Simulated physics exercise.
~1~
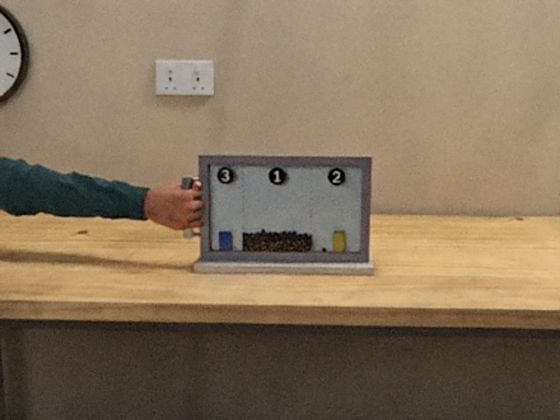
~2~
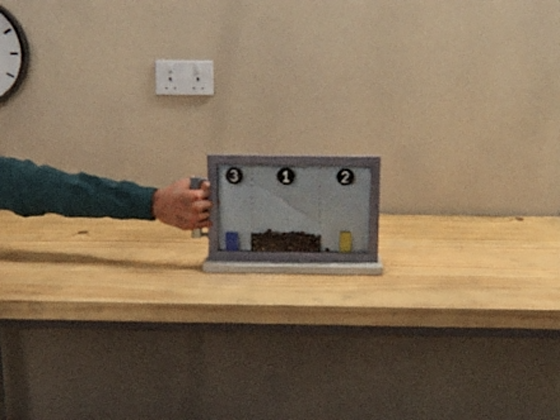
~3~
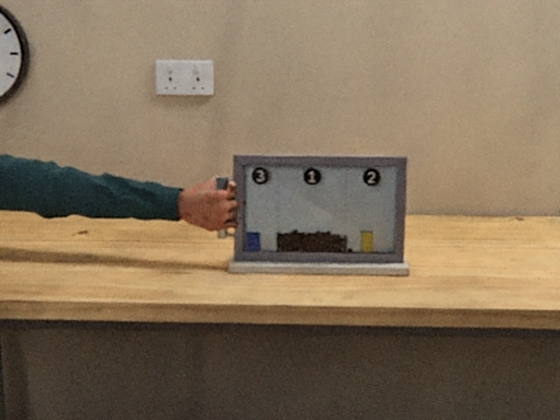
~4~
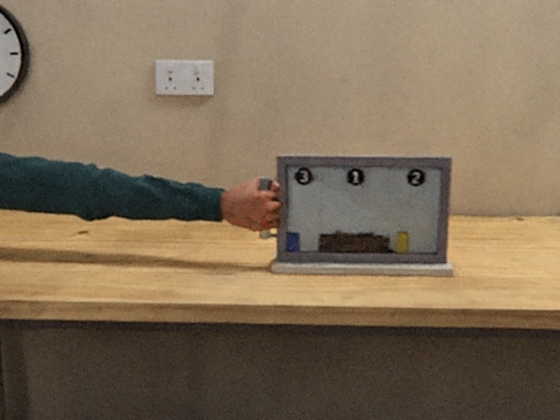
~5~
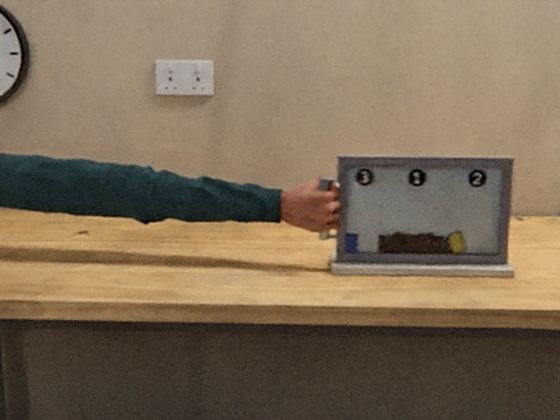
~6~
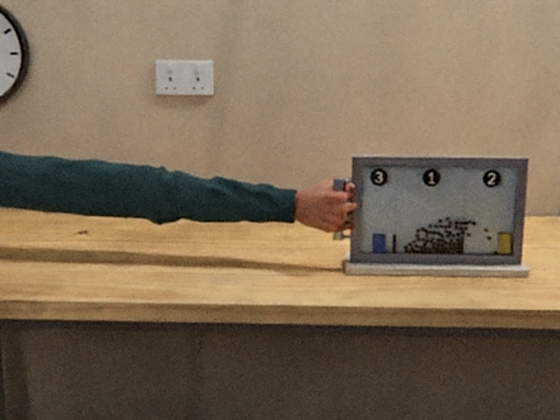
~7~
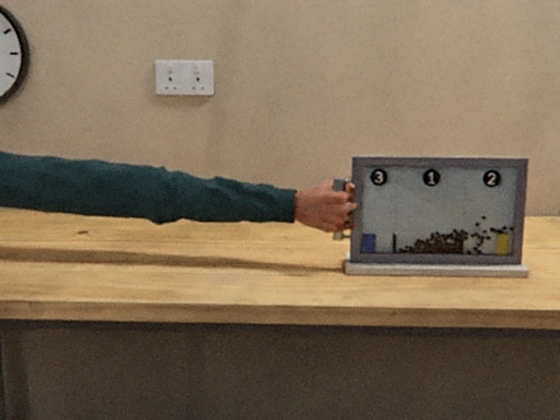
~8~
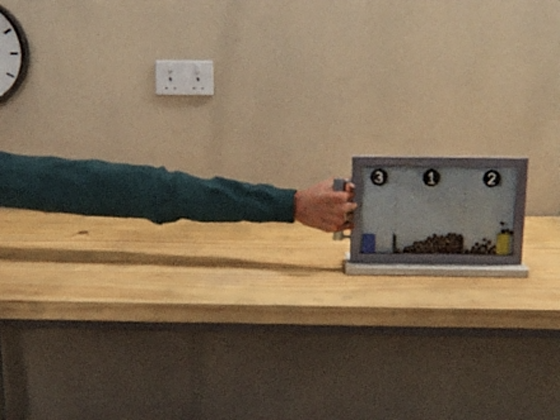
On a wooden table against a plain wall with a socket and part of a clock, a hand in a dark green sleeve holds a clear-fronted grey case by its left side. Inside, a low bed of dark beads lies between a blue block on the left and a yellow block on the right, beneath three numbered discs. The hand pushes the case to the right, and the yellow block leans toward the beads. The case stops and the beads surge rightward, some flying up as the yellow block stands upright again. They settle in an uneven heap, with some beside the yellow block.
